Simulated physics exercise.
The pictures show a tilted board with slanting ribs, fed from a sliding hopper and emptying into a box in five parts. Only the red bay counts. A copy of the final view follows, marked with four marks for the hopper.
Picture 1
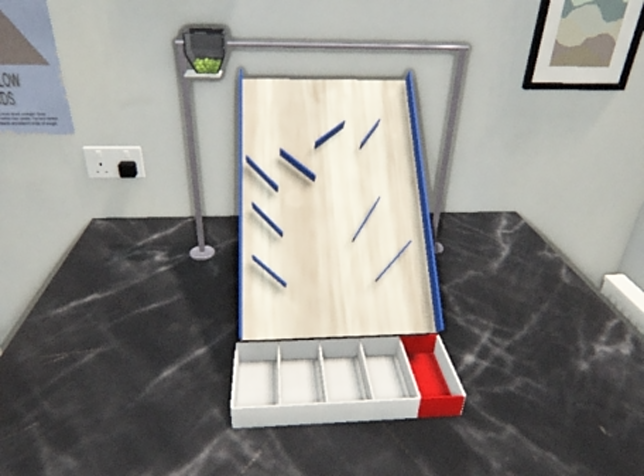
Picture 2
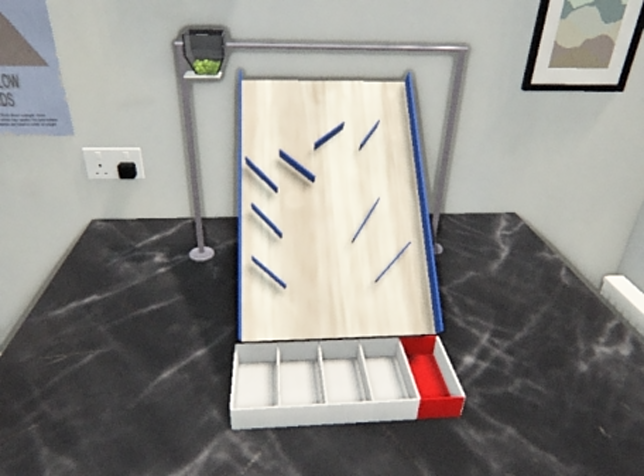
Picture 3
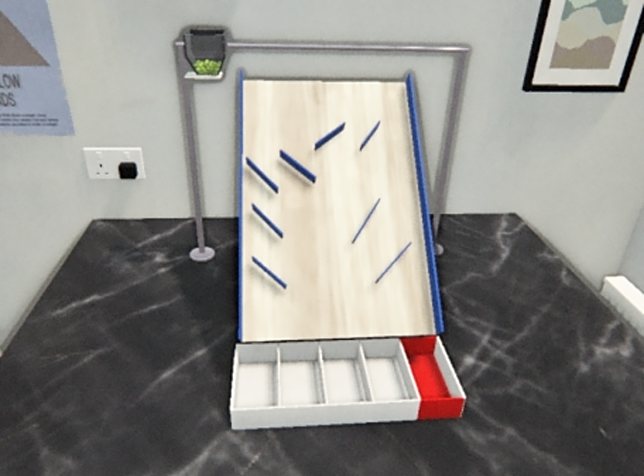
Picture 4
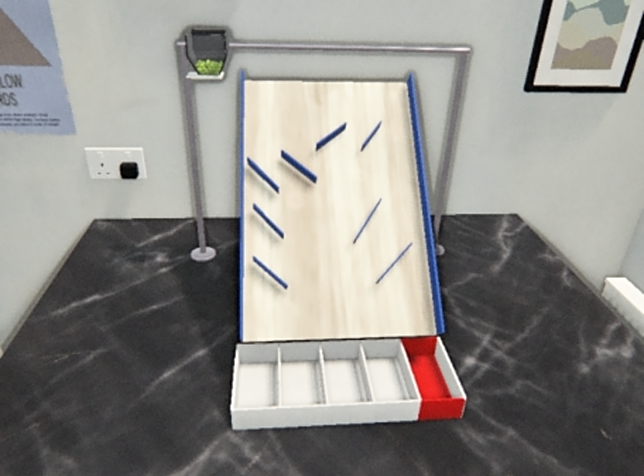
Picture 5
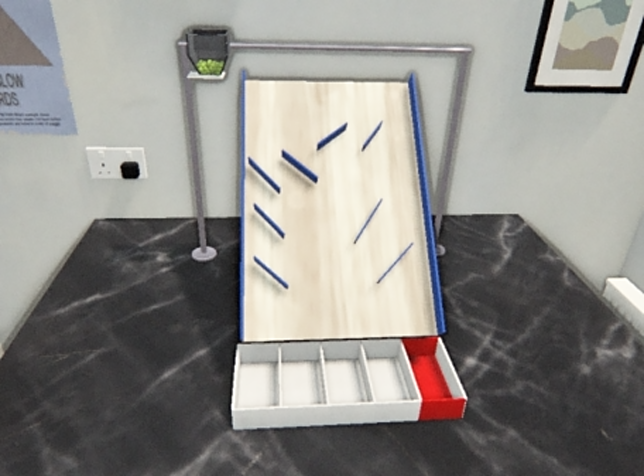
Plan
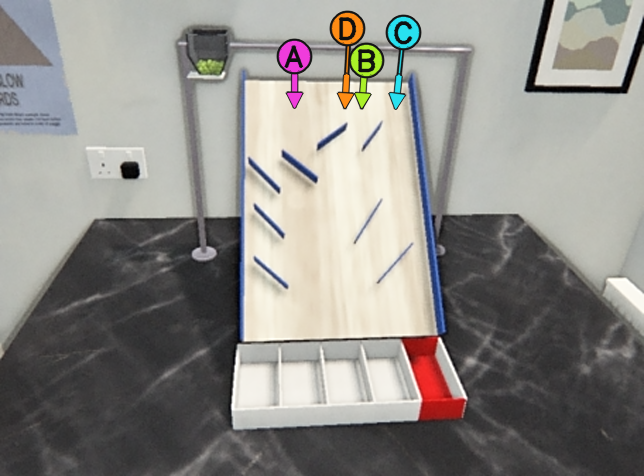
On a dark marbled counter, a tilted board with blue ribs stands still above a box.
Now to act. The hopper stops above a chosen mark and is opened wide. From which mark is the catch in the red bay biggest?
C beats the others.
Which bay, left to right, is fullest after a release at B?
It is the second one.
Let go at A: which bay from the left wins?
The third from the left.
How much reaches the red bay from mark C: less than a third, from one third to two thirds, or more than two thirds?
From one third to two thirds.
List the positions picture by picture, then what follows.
Hopper near (207, 65), dried peas, door shut, in the first picture.
Ribs (315, 143) to (345, 122), (361, 144) to (379, 120), (245, 156) to (277, 187), in the second picture.
Ribs (280, 149) to (316, 177), (252, 203) to (282, 234), (355, 239) to (380, 198), in the third picture.
Ribs (253, 256) to (287, 286), (379, 280) to (412, 243), in the fourth picture.
Red bay near (442, 408), number 5 of 5 from the left, in the fifth picture.
On the marked copy, mark A meets the board at (294, 102); mark B meets the board at (362, 102); mark C meets the board at (396, 103); mark D meets the board at (345, 102).
For mark A, none at all in the red bay, all but a few in other bays, only a few outside the box.
For mark B, a small share in the red bay, the bulk in other bays, a small share outside the box.
For mark C, close to half in the red bay, close to a third in other bays, a small share outside the box.
For mark D, none at all in the red bay, all but a few in other bays, a small share outside the box.
